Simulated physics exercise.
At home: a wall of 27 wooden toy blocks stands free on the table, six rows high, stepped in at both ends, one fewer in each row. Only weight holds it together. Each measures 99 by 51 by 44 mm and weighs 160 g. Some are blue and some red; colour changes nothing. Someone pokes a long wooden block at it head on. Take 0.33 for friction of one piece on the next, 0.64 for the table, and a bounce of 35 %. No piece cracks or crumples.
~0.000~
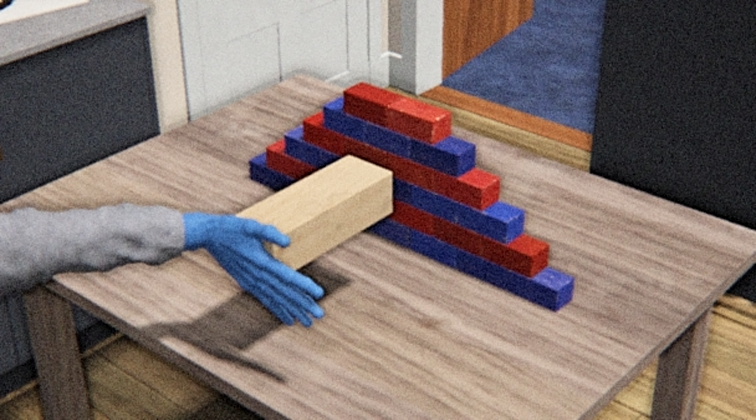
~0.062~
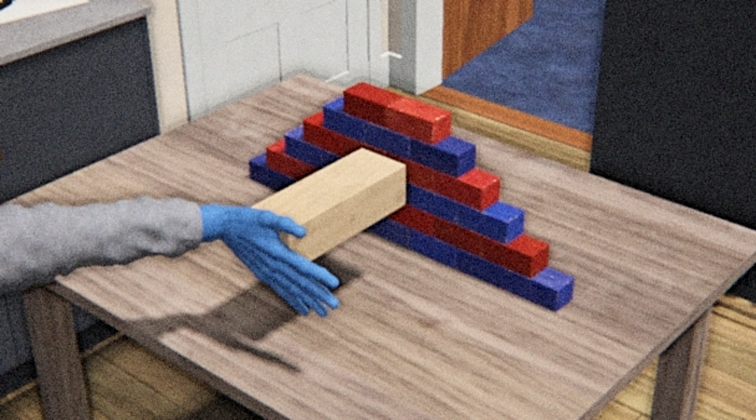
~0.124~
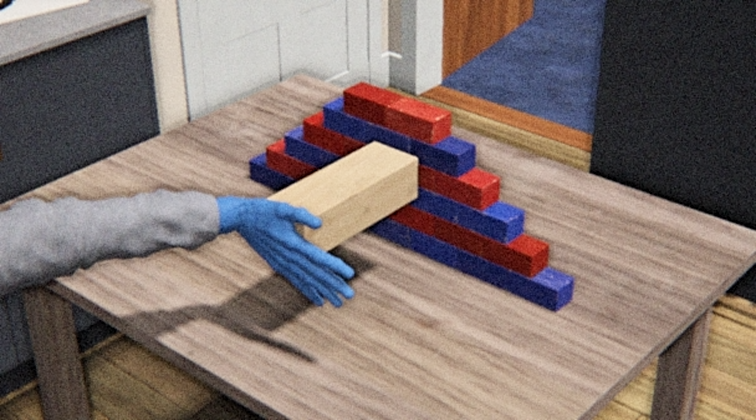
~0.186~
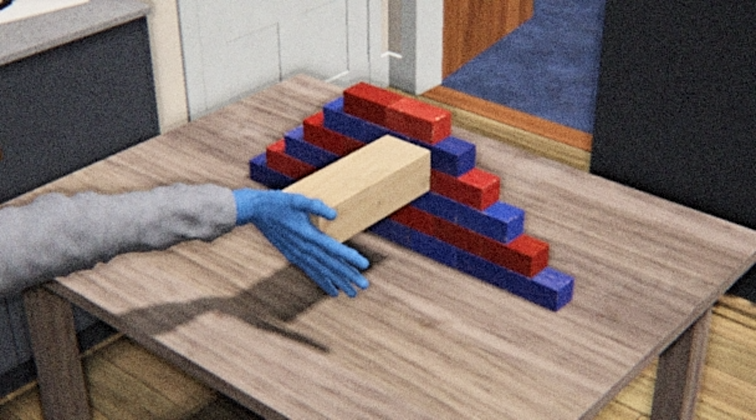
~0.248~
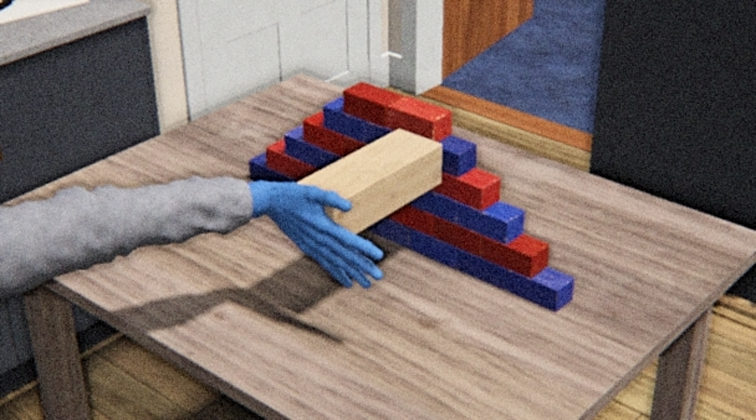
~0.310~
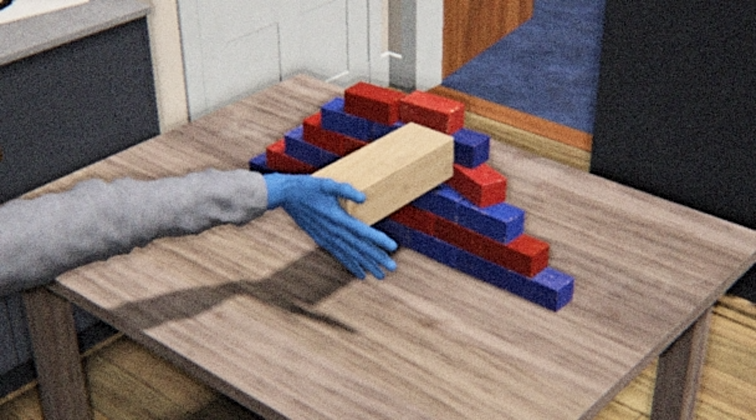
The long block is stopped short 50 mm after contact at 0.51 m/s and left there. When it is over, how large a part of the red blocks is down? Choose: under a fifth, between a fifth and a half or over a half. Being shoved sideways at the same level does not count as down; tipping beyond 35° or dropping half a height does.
From a fifth to a half of them.
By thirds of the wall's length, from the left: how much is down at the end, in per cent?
Left 0, middle 40, right 20 per cent.
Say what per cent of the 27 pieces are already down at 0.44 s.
5 per cent by then.
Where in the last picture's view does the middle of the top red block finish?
At about (384, 139).
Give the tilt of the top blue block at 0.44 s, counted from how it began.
Roughly 30°.
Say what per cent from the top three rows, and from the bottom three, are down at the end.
From the top 70, from the bottom 10 per cent.
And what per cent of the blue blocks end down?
By colour: Blue 20 per cent.
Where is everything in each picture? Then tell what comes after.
In the first frame (each place is the centre of the face we see best), block in hand (383, 194) 13 cm short of touching; top red block (364, 109); top blue block (434, 159); all as stacked.
In the second frame, block in hand (396, 187) 10 cm short of touching; top red block (364, 109).
In the third frame, block in hand (408, 179) 6 cm short of touching; top red block (364, 109).
In the fourth frame, block in hand (421, 172) 33 mm short of touching; top red block (364, 109).
In the fifth frame, block in hand (433, 165) 1 mm in; top red block (364, 109).
In the sixth frame, block in hand (445, 158) 30 mm in; top red block (367, 108) moved 4 mm; 6 have shifted.
By 0.44 s, 1 of the 12 red blocks down (2 of 27 in all colours); top red block tilted 27°; top blue block tilted 33°, 31 mm lower.
By 0.62 s, 4 of the 12 red blocks down (7 of 27 in all colours); top red block tilted 32°, 13 cm lower; top blue block on its side.
When it is over (1.3 s), 4 of the 12 red blocks down (7 of 27 in all colours); top red block 22 cm lower; top blue block on its side. That is 33 per cent. In pixels of the last frame, middles, top red block near (385, 139), top blue block near (492, 187).
